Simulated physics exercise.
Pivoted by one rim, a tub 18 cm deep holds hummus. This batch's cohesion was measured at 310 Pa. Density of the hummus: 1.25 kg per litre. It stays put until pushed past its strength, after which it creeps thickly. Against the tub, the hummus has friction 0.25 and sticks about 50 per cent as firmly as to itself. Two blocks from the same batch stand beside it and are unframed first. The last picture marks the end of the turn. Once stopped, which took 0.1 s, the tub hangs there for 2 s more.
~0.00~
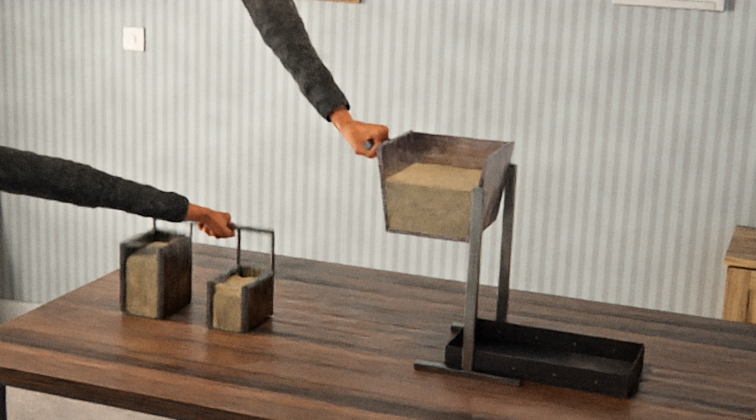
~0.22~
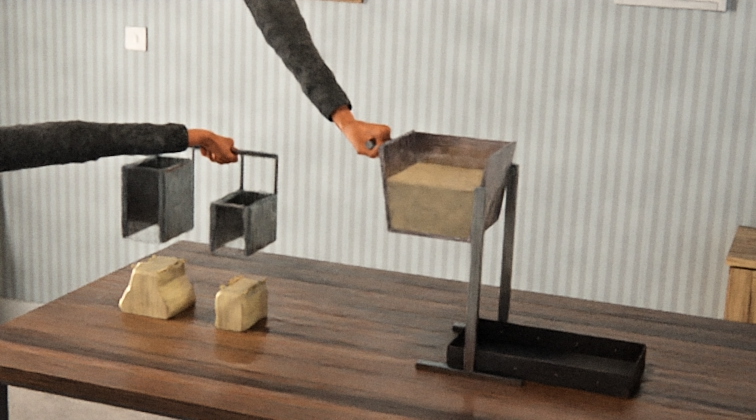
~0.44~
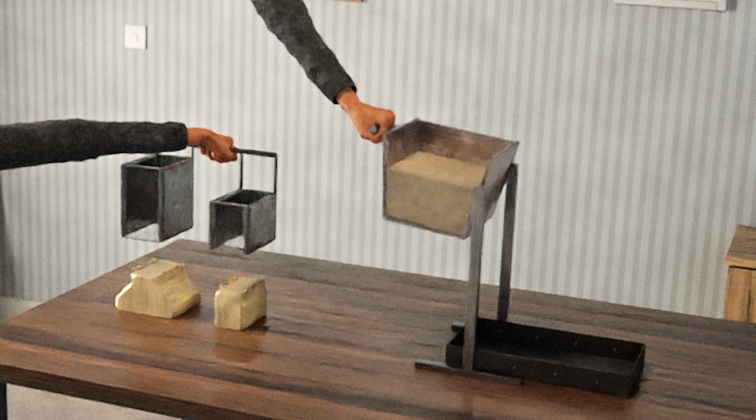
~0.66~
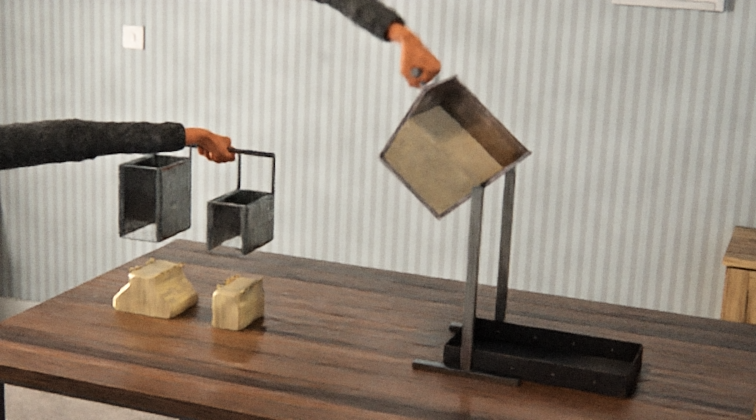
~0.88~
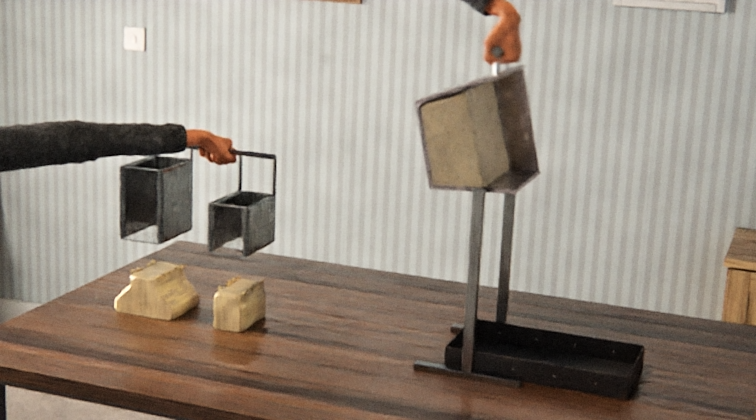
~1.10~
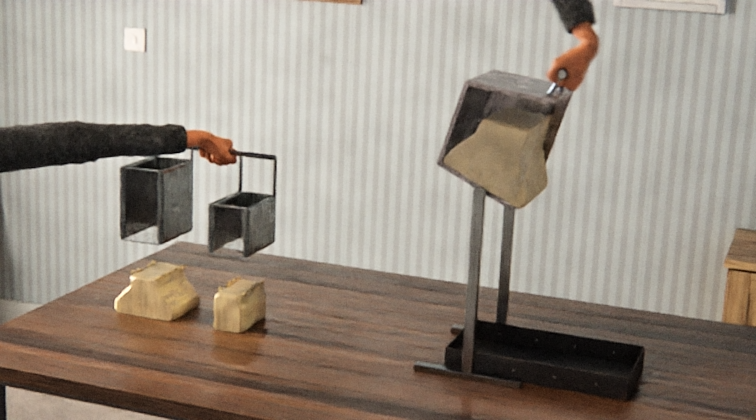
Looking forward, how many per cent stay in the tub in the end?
About 0 %.
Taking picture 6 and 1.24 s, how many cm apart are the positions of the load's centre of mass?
Something like 12 cm, give or take.
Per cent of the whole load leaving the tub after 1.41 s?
0 %.
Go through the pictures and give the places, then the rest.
Handle-side rim at (381, 147), tilt 0 degrees; crest of the hummus at (387, 180); block heights 15 cm, 9.5 cm (left to right), in the first picture.
Handle-side rim at (382, 147), tilt 0 degrees; crest of the hummus at (389, 180); block heights 11 cm, 9.3 cm (left to right), in the second picture.
Handle-side rim at (387, 135), tilt 7 degrees; crest of the hummus at (392, 169); block heights 10 cm, 9.2 cm (left to right), in the third picture.
Handle-side rim at (427, 90), tilt 40 degrees; crest of the hummus at (411, 121); block heights 10 cm, 9.2 cm (left to right), in the fourth picture.
Handle-side rim at (498, 80), tilt 77 degrees; crest of the hummus at (466, 94); block heights 10 cm, 9.2 cm (left to right), in the fifth picture.
Handle-side rim at (551, 104), tilt 106 degrees; crest of the hummus at (486, 121); block heights 10 cm, 9.2 cm (left to right), in the sixth picture.
After 1.24 s, the tub is at 106 degrees and holds 39 %.
After 1.41 s, the tub is at 106 degrees and holds 0 %.
After 1.58 s, the tub is at 106 degrees and holds 0 %.
After 1.75 s, the tub is at 106 degrees and holds 0 %.
After 3.10 s, the tub is at 106 degrees and holds 0 %.
